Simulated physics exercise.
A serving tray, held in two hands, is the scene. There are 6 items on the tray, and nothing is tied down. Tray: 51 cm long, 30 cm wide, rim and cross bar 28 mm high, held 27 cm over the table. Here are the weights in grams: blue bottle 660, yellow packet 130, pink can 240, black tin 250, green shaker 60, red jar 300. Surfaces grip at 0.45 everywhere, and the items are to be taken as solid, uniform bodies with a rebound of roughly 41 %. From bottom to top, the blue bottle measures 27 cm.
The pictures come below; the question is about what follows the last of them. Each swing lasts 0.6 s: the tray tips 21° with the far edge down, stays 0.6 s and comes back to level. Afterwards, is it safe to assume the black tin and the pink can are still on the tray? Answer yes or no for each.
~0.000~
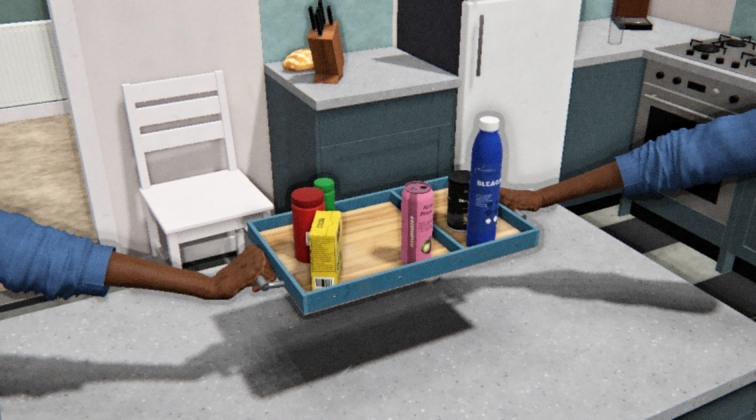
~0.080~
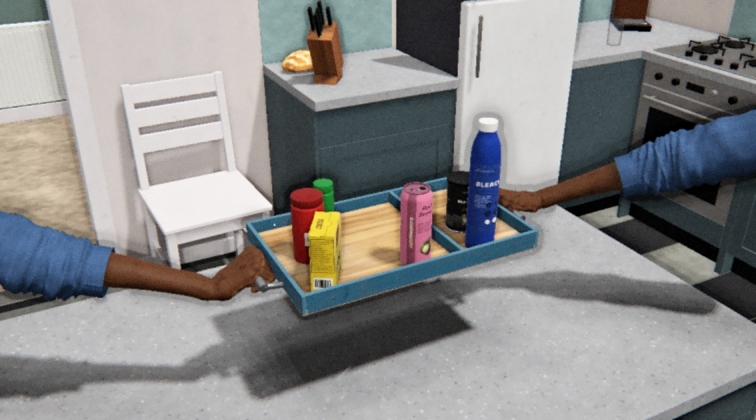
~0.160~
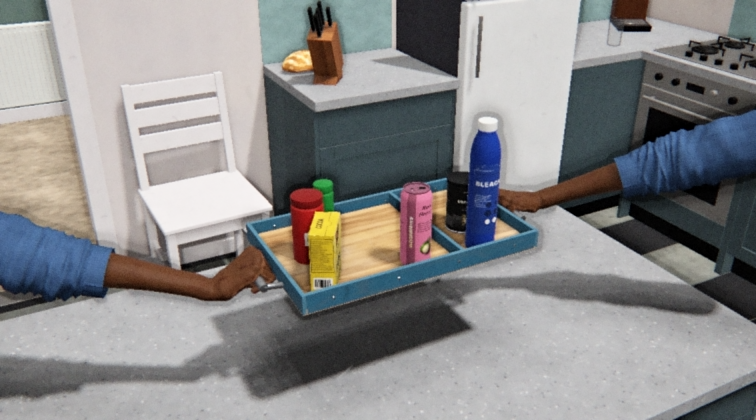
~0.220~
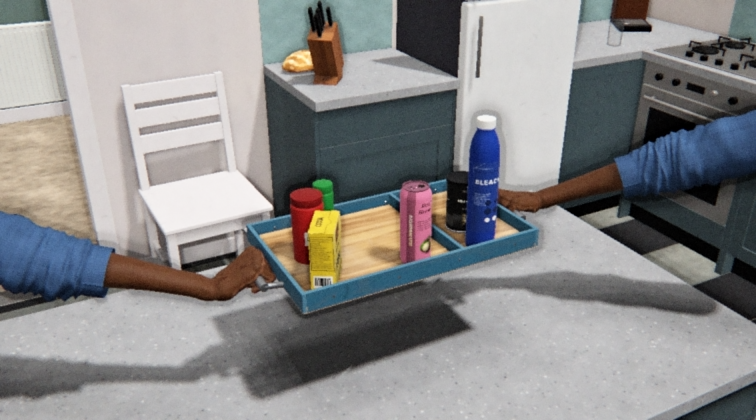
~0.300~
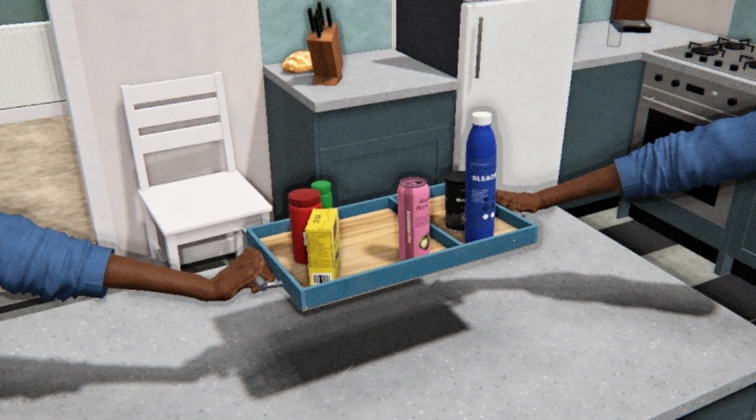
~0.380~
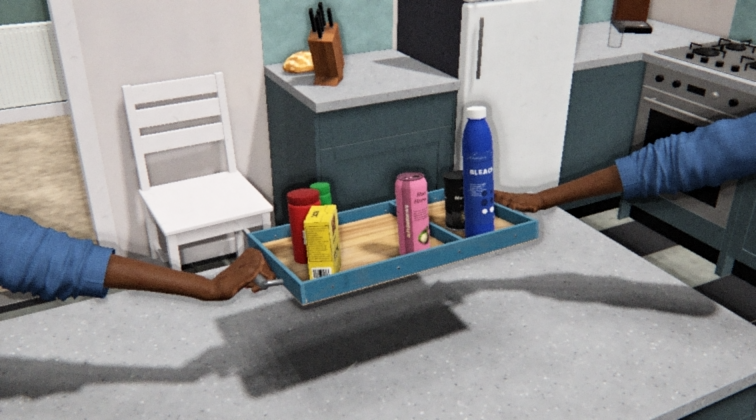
Black tin: Yes; pink can: Yes.
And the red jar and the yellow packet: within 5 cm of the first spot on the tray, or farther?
Red jar: Remains in place. Yellow packet: Remains in place.
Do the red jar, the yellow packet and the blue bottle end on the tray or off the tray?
Once it all settles, the red jar stays on its surface, the yellow packet stays on its surface and the blue bottle leaves its surface.
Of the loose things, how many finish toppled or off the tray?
Tally: 4.
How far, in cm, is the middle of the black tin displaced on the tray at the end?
It ends up around 12 cm from its start.
By 0.88 s, tilt 21°, far edge down; black tin on its side near (438, 202); pink can rocked 40° off its seat near (393, 203); blue bottle on its side.
By 1.08 s, tilt 21°, far edge down; blue bottle and green shaker now off the tray; pink can on its side near (371, 219); black tin on its side near (442, 204).
By 1.48 s, tilt 17°, far edge down; pink can on its side near (373, 222); black tin on its side near (444, 201).
When it is over (2.4 s), off the tray, blue bottle and green shaker; lying over on the tray, pink can and black tin; the other 2 within 5 cm of the start. End places, in pixels of the last picture, black tin near (446, 191), pink can near (374, 215).
